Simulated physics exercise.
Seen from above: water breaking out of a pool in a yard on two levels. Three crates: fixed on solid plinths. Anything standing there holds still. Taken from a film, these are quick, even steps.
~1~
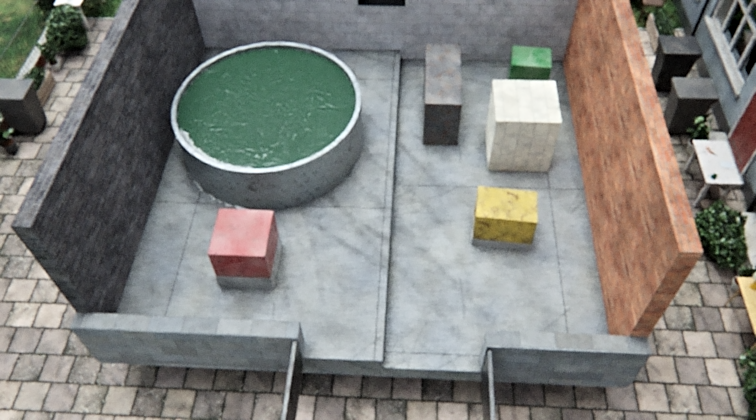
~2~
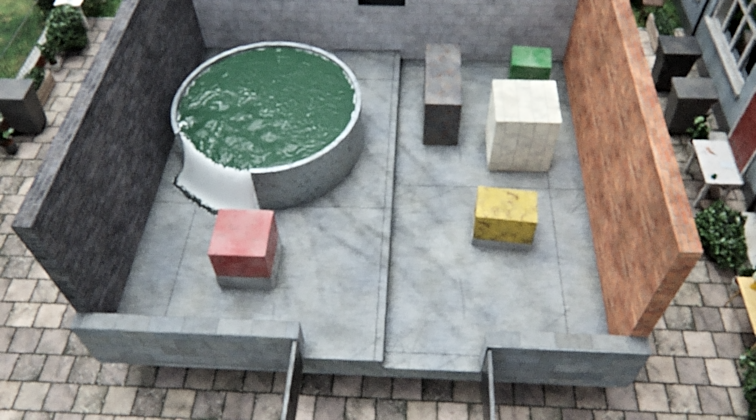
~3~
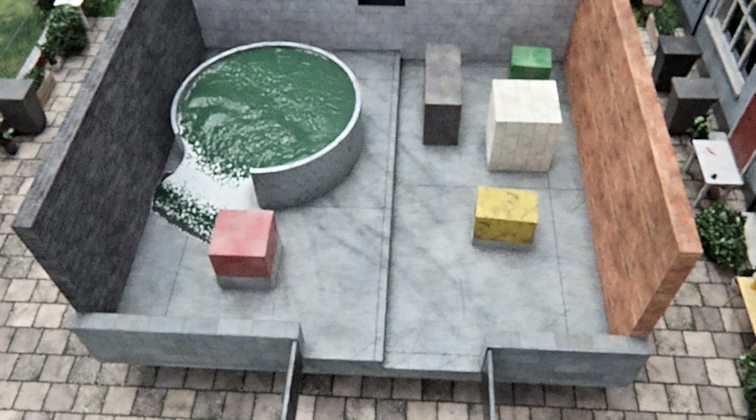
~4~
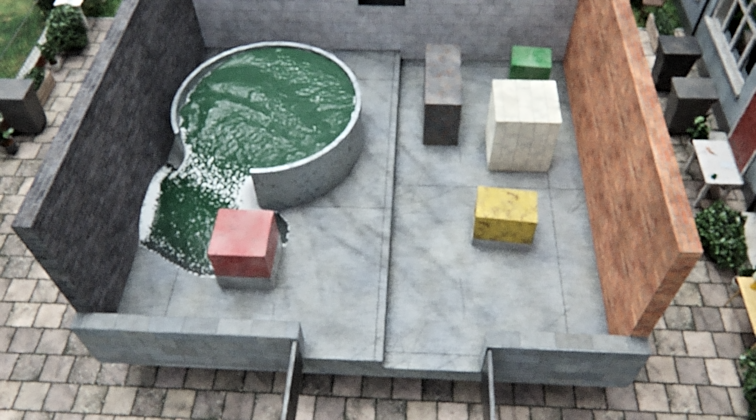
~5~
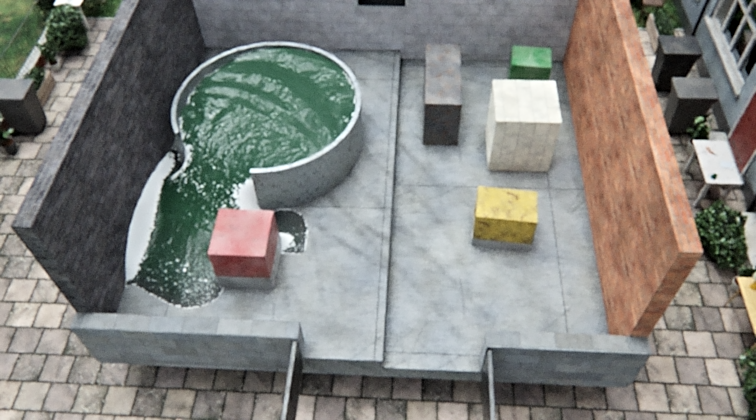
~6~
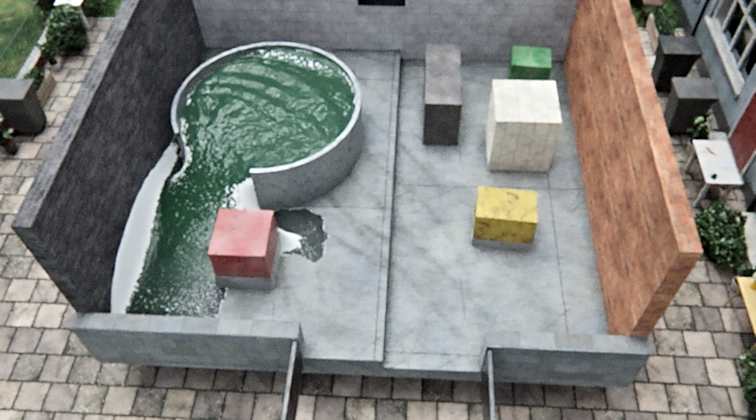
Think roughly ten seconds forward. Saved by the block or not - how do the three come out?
The red crate is within reach, the yellow crate is within reach, the green crate is out of reach.
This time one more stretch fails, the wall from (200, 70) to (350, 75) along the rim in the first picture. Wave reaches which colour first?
My pick is the green crate.
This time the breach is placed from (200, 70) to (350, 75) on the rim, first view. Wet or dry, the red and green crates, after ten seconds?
My reading: The red crate keeps dry, the green crate is wetted.
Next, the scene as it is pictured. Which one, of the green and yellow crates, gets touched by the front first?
That would be the yellow crate.
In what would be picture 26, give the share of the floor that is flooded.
It comes to 65 per cent.
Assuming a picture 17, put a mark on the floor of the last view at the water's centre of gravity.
That comes out near (244, 195).
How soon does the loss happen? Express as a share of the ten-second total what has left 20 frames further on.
Around 20 percent.
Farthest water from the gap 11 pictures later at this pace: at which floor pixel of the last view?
Somewhere near (447, 342).
A moment on, water covers 25 % of the floor; the red crate water round its plinth, the yellow crate not reached, the green crate not reached.
Next, water covers 40 % of the floor; the red crate water round its plinth, the yellow crate not reached, the green crate not reached.
Then, water covers 65 % of the floor; the red crate water round its plinth, the yellow crate water round its plinth, the green crate not reached.
Later, water covers 95 % of the floor; the red crate water round its plinth, the yellow crate water round its plinth, the green crate water round its plinth.
In the end, water covers 100 % of the floor; the red crate was topped, the yellow crate was topped, the green crate stayed above the water.
